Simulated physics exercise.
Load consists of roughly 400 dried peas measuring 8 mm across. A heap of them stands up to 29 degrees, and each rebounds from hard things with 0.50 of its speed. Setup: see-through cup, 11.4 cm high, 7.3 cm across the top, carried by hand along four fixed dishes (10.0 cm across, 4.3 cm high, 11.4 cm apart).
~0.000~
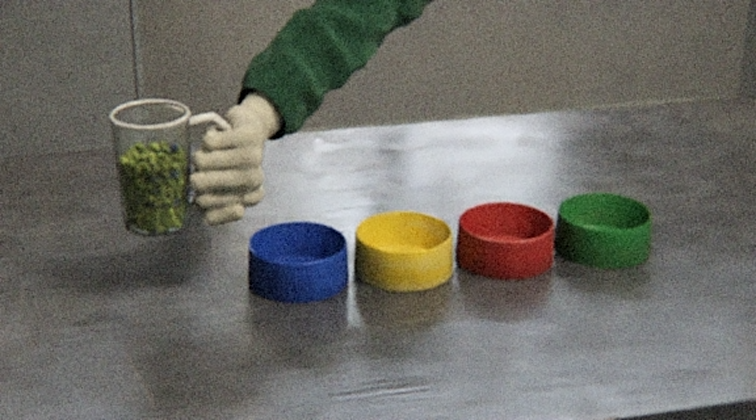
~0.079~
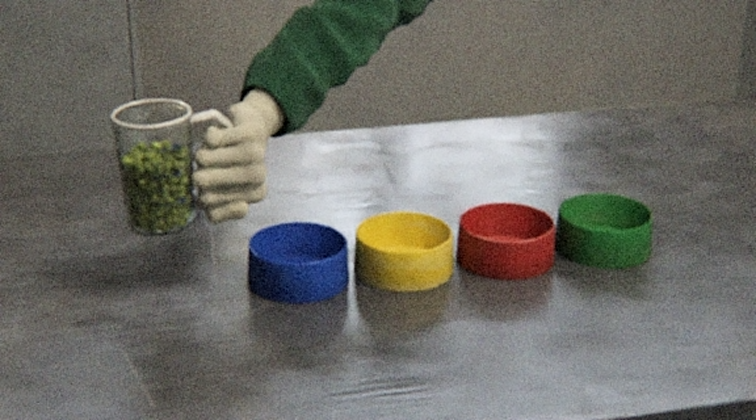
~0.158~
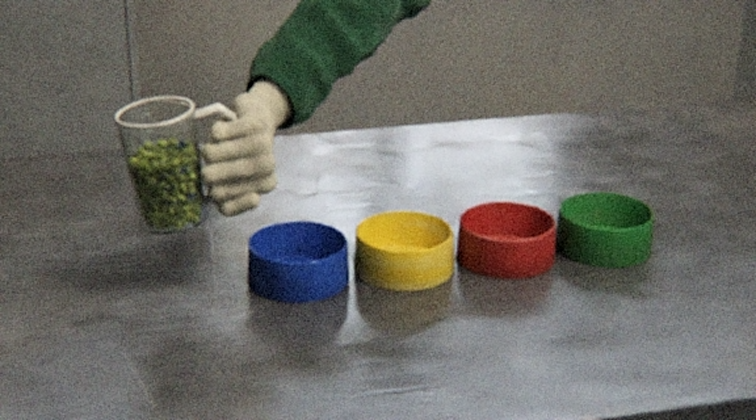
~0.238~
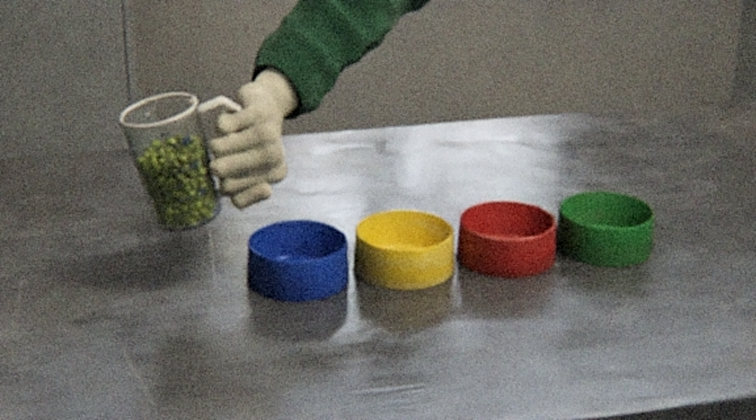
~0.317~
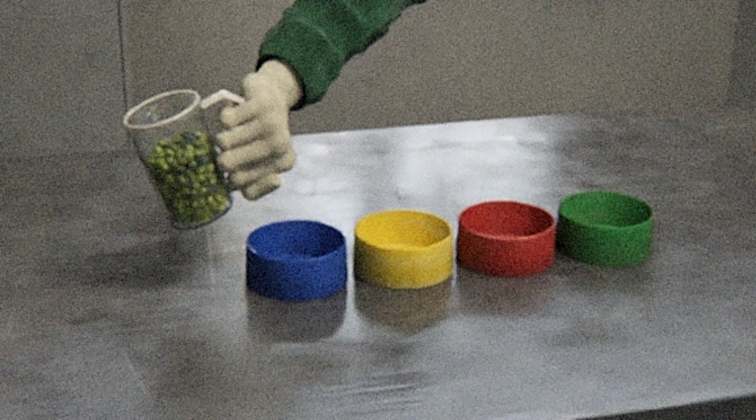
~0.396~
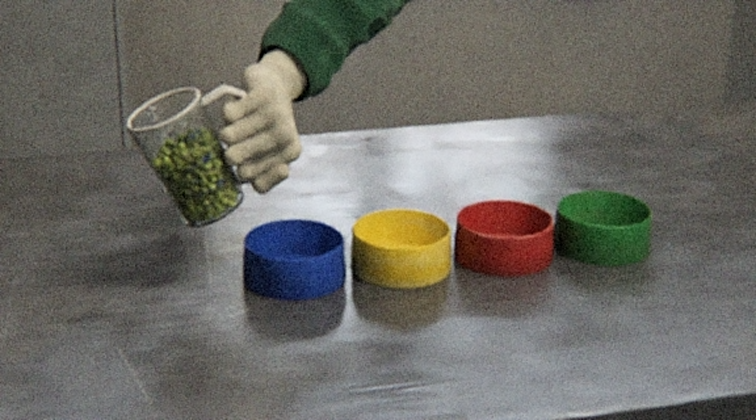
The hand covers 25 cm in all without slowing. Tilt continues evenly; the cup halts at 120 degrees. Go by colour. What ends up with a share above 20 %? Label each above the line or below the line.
Red dish: Below the line; blue dish: Above the line; green dish: Below the line; yellow dish: Below the line; counter: Below the line.
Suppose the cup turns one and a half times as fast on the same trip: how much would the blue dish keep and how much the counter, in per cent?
Shares: Blue 30, counter 70.
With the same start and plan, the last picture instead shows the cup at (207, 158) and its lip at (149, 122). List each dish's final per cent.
Kept per dish: Red = 0, blue = 90, green = 0, yellow = 0.
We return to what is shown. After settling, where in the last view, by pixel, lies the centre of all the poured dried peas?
Approximately (299, 256) in the last view.
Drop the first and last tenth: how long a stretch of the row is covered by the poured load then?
Roughly 6 centimetres.
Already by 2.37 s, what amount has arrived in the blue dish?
About 100 percent.
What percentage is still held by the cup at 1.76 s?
Somewhere close to 75 percent.
After 1.22 s, tilt 78 degrees; cup holds 100 %.
After 1.76 s, tilt 114 degrees; cup holds 75 %, blue 25 %.
After 2.37 s, tilt 120 degrees; cup holds 0 %, blue 100 %.
At rest (2.7 s), red 0 %, blue 100 %, green 0 %, yellow 0 %, counter 0 %.
